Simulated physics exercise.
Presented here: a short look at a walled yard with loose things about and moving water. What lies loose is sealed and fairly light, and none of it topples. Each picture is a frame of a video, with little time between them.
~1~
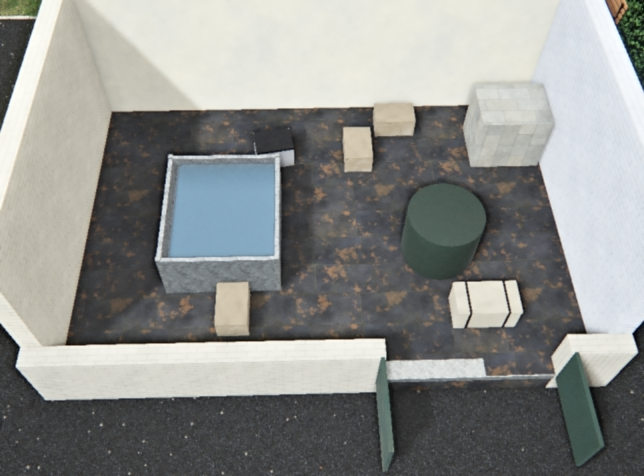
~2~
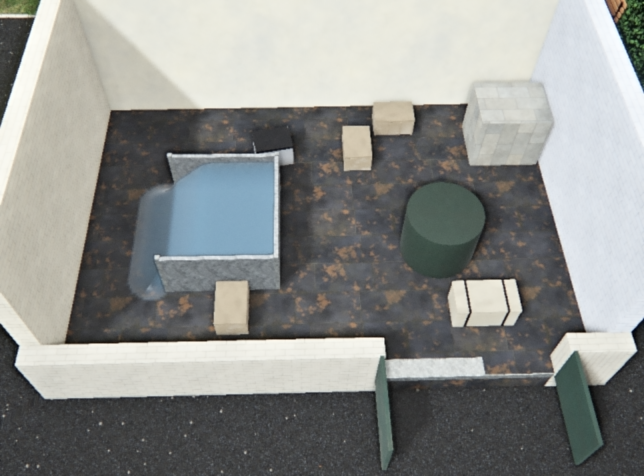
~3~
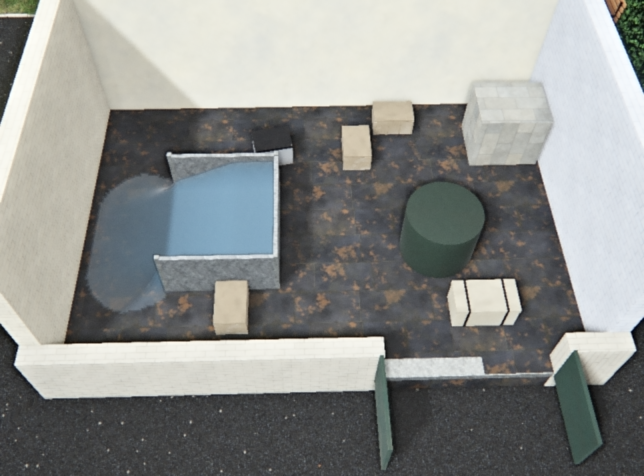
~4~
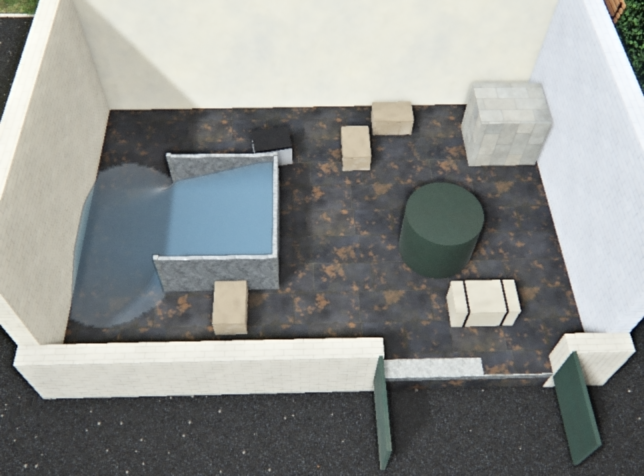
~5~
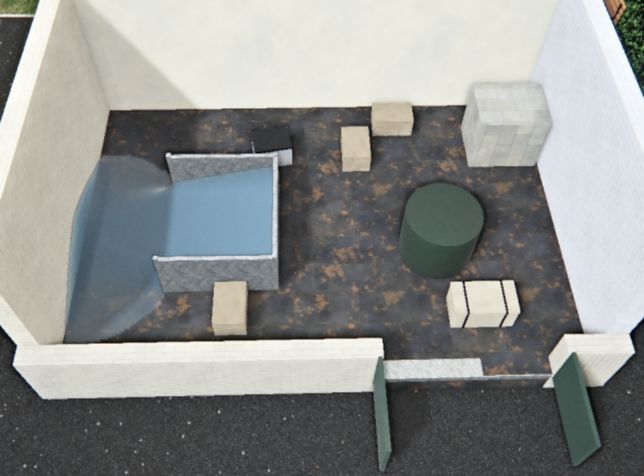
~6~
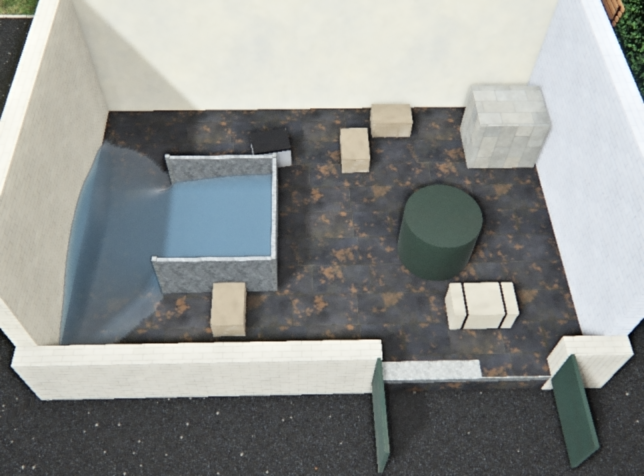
A walled yard held a stone-sided tank of water whose left side opened, and the water poured out leftward, spread across the dark floor and reached the left wall, while the boxes stayed put.
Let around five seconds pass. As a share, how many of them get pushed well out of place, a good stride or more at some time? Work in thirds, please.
I expect the share pushed well aside to be two thirds or higher.
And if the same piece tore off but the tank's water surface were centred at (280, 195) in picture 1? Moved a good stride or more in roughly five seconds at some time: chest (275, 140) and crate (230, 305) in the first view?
One by one, the first came up short and the second went the full distance.
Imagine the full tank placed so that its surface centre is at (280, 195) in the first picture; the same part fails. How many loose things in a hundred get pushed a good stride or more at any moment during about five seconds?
Around 80 in a hundred.
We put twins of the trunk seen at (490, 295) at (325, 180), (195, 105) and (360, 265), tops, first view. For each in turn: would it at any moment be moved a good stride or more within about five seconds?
Taking them one at a time: Remains close, then gets driven off, then remains close.
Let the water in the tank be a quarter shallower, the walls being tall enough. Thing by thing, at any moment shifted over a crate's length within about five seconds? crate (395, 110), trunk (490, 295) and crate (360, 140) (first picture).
In sequence: Went the distance, fell short and went the distance.
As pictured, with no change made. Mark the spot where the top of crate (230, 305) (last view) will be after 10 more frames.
It should end up around (265, 301).
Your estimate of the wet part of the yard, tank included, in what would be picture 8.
20 in a hundred, roughly.
A moment on, 0 of 5 are well off their spots; 0 afloat.
Next, 0 of 5 are well off their spots; 1 afloat.
Later, 3 of 5 are well off their spots; 2 afloat.
In the end, 4 of 5 are well off their spots, and 4 have been at some point; 3 afloat.
